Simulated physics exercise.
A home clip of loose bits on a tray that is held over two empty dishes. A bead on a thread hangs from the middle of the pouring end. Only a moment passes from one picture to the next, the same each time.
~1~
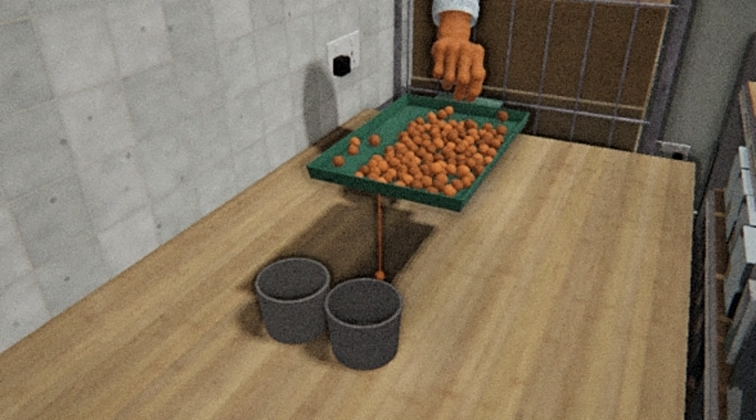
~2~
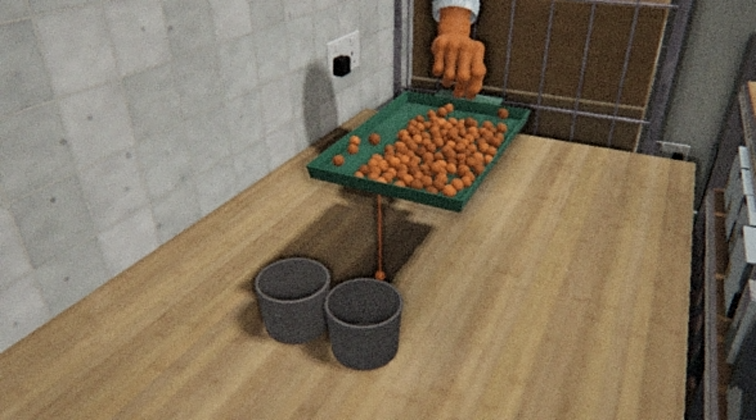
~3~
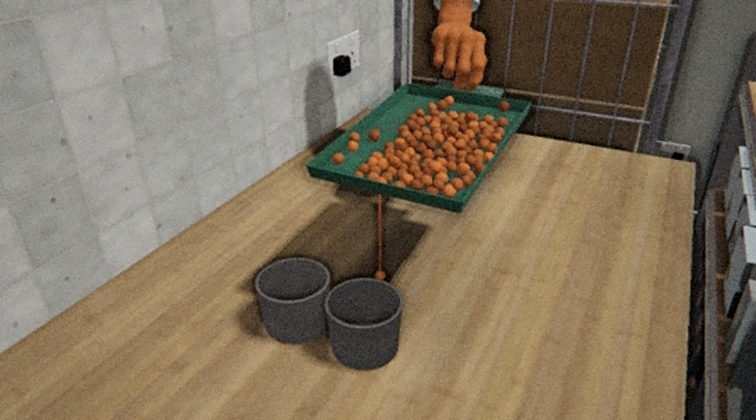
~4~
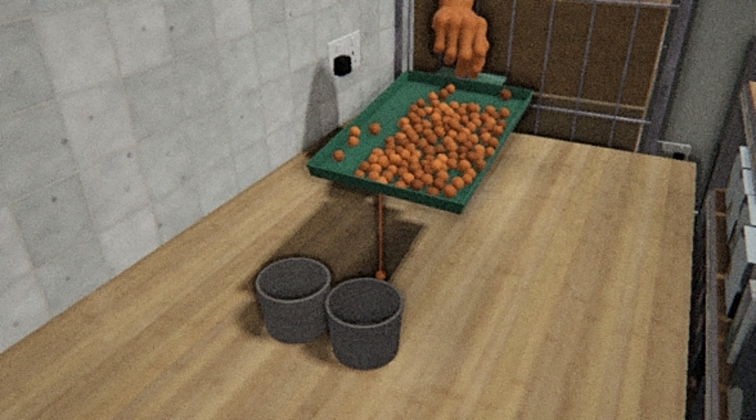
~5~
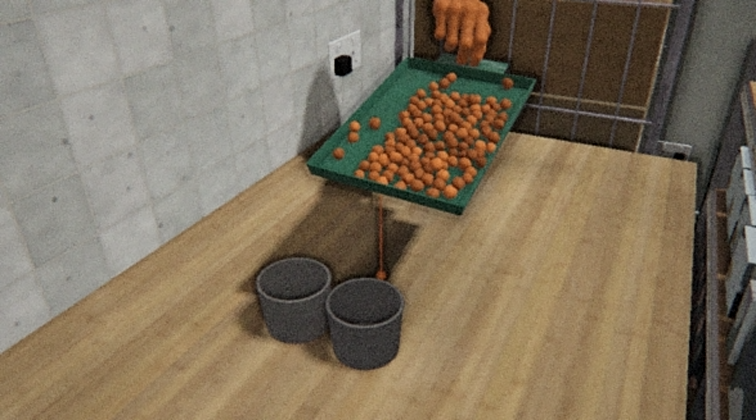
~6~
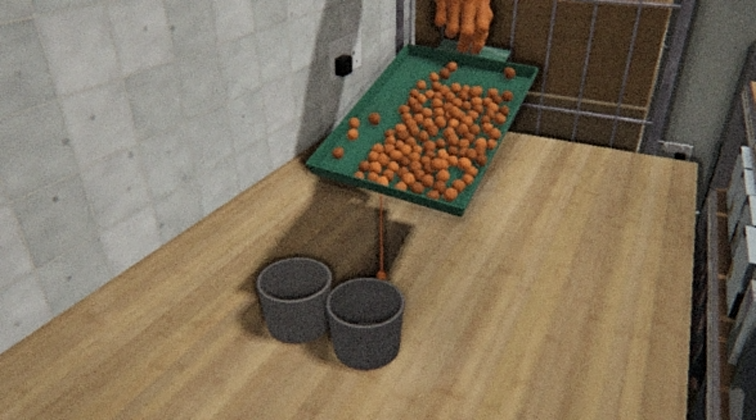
On a wooden counter, a hand gradually raising the far end of a green tray of orange-brown peanuts above two empty grey dishes.
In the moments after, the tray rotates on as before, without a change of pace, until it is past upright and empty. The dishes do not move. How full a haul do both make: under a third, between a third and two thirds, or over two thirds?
Caught overall: Less than a third.
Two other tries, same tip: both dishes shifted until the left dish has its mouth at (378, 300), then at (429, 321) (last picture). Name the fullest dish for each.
At the first place right, at the second the left dish.
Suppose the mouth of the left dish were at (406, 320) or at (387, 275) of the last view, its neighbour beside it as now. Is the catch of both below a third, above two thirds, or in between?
In turn: Between a third and two thirds; below one third.
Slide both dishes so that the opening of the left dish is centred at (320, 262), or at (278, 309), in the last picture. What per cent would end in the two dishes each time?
In turn 0 and 20 in a hundred.
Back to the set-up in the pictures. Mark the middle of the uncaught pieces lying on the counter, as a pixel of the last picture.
At about (420, 413).
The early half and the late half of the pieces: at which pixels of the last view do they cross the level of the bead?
First near (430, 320), later near (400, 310).
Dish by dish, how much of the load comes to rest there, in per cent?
Left dish: 0 %, right dish: 20 %.
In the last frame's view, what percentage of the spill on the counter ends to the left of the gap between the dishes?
Roughly 20 in a hundred.
Shortly afterwards, tray tipped steeply; all but a few on the tray; only a few outside both; only a few in the air.
Next, tray tipped past a quarter turn; near two thirds on the tray; a little outside both; near a quarter in the air.
Some moments later, tray tipped past a quarter turn; a little in the right dish; the bulk outside both.
In the end, tray tipped past a quarter turn; a little in the right dish; none at all in the left dish; the bulk outside both.
